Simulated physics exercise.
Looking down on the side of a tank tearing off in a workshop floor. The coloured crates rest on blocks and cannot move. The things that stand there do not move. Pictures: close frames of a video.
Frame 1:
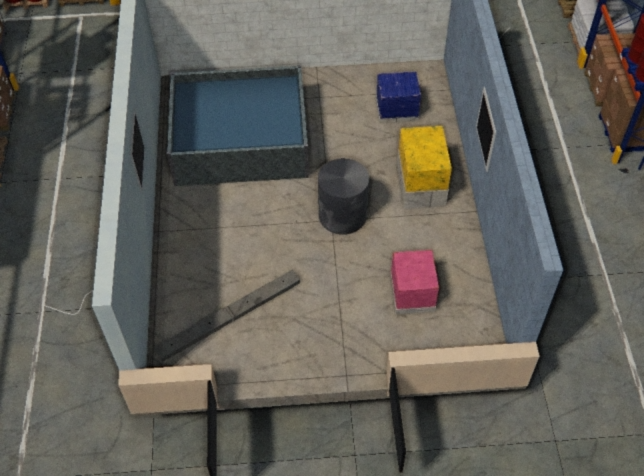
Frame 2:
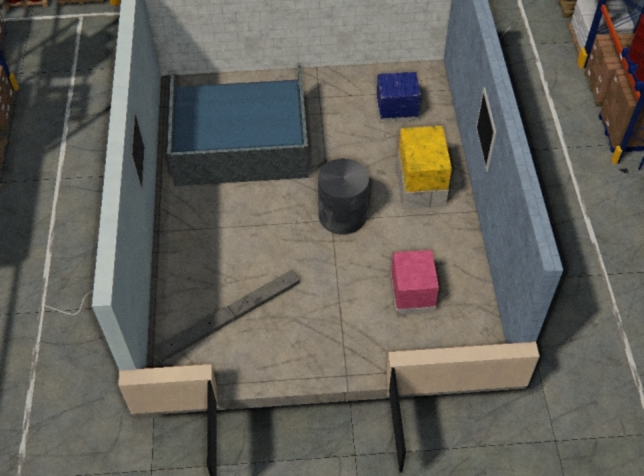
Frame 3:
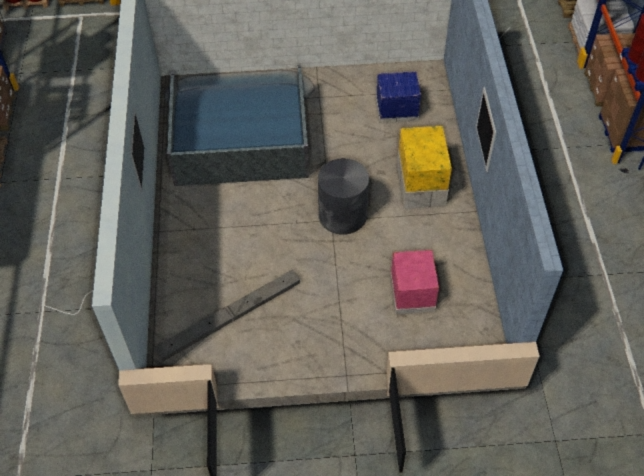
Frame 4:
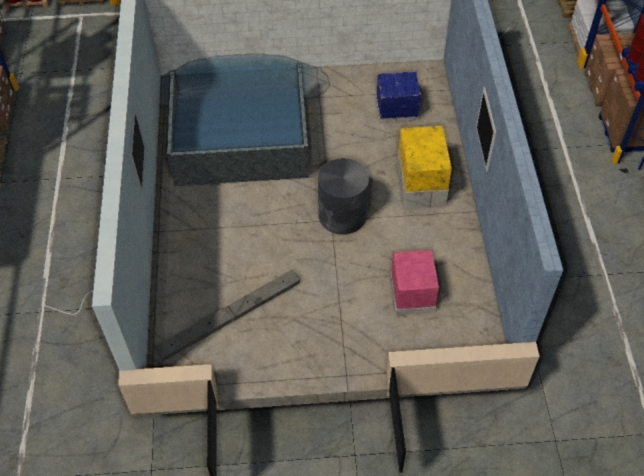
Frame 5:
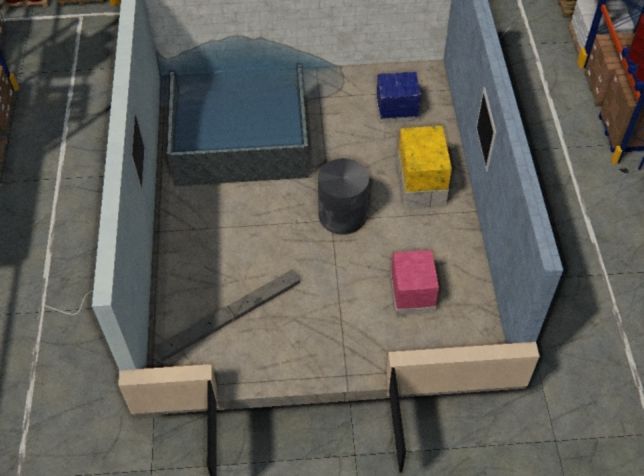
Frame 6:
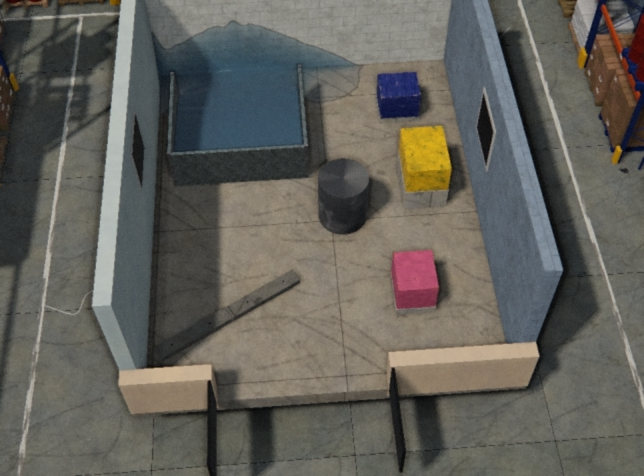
The clip shows a walled workshop area with a tank of still water, a dark cylinder and blue, yellow and pink blocks; water then pours out on the tank's far side and spreads rightward along the back wall.
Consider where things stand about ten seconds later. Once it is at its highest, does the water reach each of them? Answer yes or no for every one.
Blue crate: Yes, it gets wet; pink crate: No, it stays dry; yellow crate: No, it stays dry.
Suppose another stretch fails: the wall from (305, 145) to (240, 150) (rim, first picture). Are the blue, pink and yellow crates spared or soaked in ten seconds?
Blue crate is spared, pink crate remains dry, yellow crate is safe.
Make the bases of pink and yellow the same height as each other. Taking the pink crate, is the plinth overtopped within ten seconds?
With the swap, the pink crate avoids the flood.
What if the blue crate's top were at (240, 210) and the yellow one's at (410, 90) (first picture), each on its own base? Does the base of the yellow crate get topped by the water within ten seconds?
The yellow crate simply stays high and dry.
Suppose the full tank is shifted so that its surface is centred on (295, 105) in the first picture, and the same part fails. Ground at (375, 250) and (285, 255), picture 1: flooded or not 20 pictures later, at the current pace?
The first is not reached, and then the second is wetted.
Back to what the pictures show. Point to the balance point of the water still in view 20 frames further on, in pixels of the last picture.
Roughly (282, 139) in the last picture.
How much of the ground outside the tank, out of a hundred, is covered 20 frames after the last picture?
Estimated share: About 60 %.
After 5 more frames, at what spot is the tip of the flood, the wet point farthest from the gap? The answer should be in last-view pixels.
The farthest wet point should be near (441, 61).
A moment on, water covers 20 % of the floor; the blue crate water round its plinth, the pink crate not reached, the yellow crate not reached.
Next, water covers 35 % of the floor; the blue crate water round its plinth, the pink crate not reached, the yellow crate water round its plinth.
Then, water covers 60 % of the floor; the blue crate water round its plinth, the pink crate water round its plinth, the yellow crate water round its plinth.
Later, water covers 90 % of the floor; the blue crate water round its plinth, the pink crate water round its plinth, the yellow crate water round its plinth.
In the end, water covers 95 % of the floor; the blue crate was topped, the pink crate stayed above the water, the yellow crate stayed above the water.
